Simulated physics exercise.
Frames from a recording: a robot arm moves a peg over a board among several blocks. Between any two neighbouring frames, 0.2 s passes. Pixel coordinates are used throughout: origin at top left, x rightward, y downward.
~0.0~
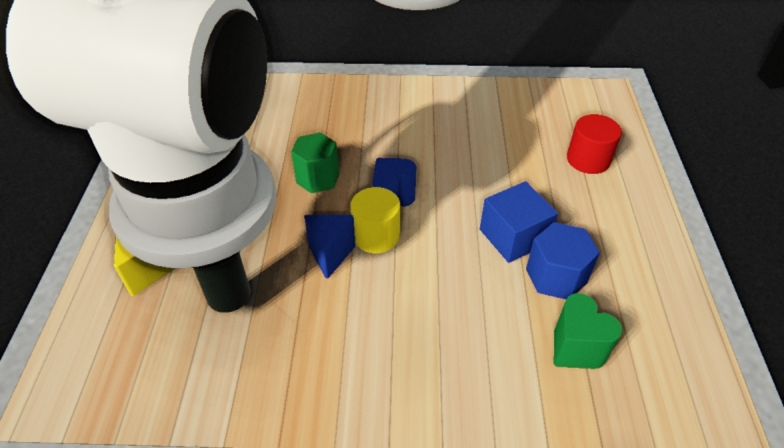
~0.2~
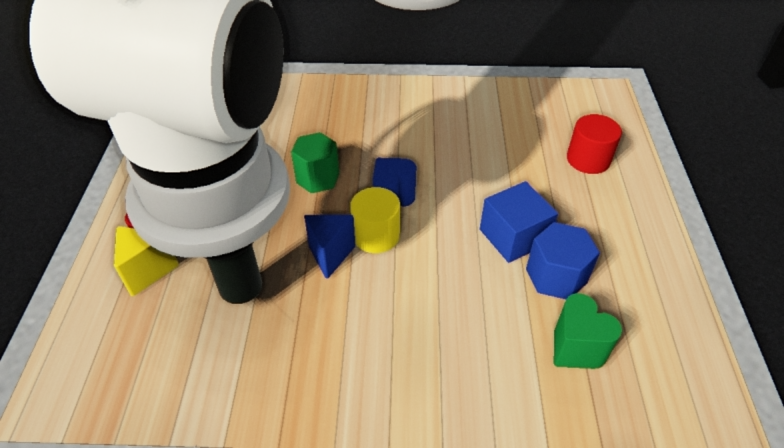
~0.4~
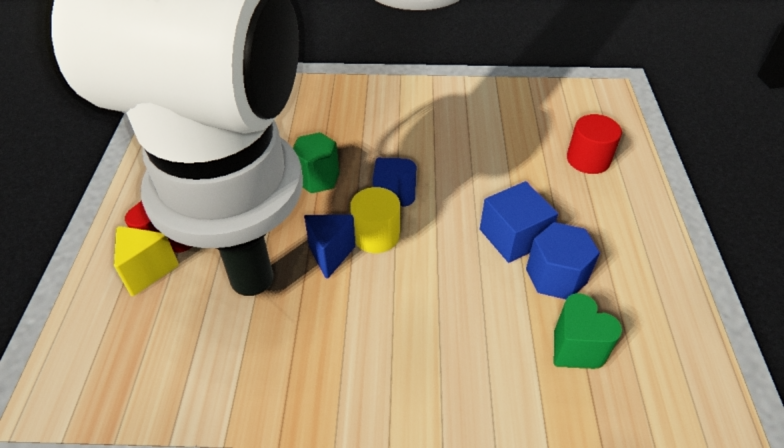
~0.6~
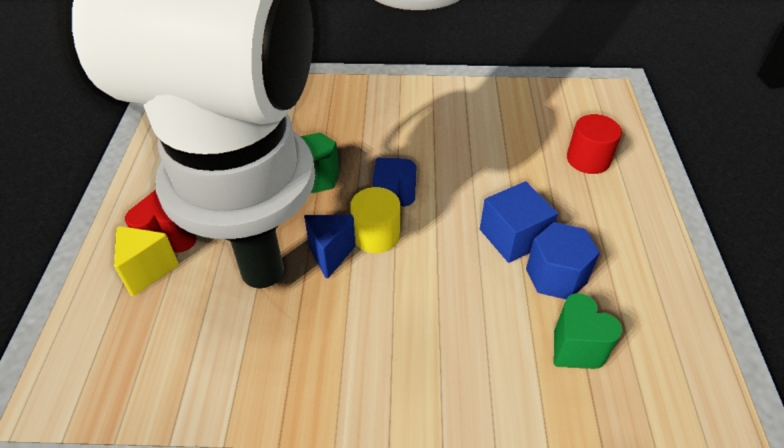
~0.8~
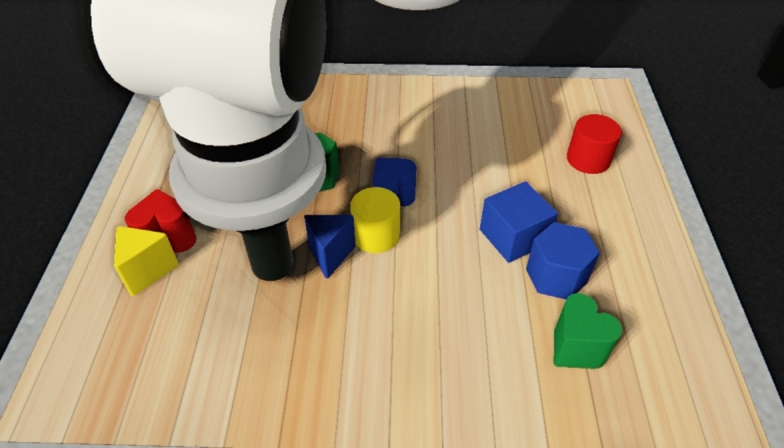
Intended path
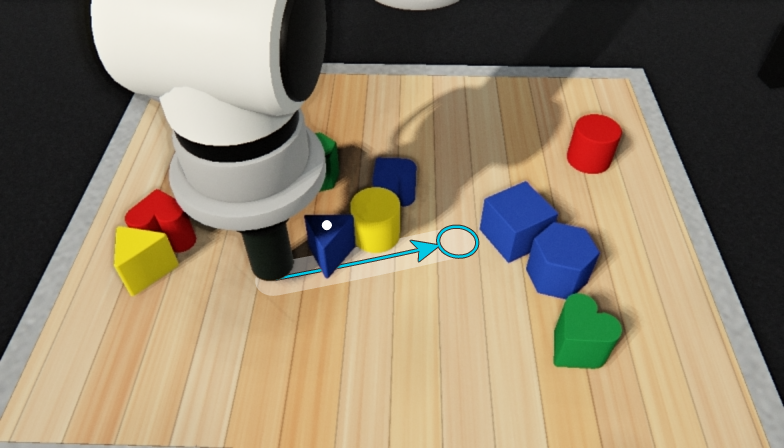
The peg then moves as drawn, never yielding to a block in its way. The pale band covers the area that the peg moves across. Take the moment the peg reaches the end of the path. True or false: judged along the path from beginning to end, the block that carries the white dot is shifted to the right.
My answer: False.
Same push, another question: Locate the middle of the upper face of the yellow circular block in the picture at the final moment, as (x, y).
At pixel (399, 188).
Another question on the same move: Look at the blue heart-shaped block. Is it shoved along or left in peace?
Somewhere new.
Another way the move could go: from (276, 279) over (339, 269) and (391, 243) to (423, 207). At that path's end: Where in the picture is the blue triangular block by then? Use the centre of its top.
The middle of its upper face will lie at (352, 198).
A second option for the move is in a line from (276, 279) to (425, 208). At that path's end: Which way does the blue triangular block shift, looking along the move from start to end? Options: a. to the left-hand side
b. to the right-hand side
Choice b: To the right-hand side.
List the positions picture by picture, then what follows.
In the first frame, tip of the peg (229, 295), middles of tops, blue triangular block (327, 225), yellow circular block (375, 204), blue heart-shaped block (392, 169), blue square (521, 205).
In the second frame, peg (241, 287), nothing pushed.
In the third frame, peg (252, 279), nothing pushed.
In the fourth frame, peg (263, 272), nothing pushed.
In the fifth frame, peg (273, 265), blue triangular block (327, 225), yellow circular block (375, 204), blue heart-shaped block (392, 169), blue square (521, 205).
The line goes from (276, 279) to (458, 241); the dot is on the blue triangular block.
What follows on the original path. One third of the way, peg (338, 253); blue triangular block (356, 211), turned 50° anticlockwise; yellow circular block (391, 195); blue heart-shaped block (402, 161), turned 30° anticlockwise.
Two thirds of the way, peg (401, 240); blue triangular block (362, 202), turned 75° anticlockwise; yellow circular block (399, 188); blue heart-shaped block (408, 157), turned 60° anticlockwise.
At the end, peg (459, 227); blue triangular block (362, 202), turned 75° anticlockwise; yellow circular block (399, 188); blue heart-shaped block (408, 157), turned 60° anticlockwise; blue square unmoved.
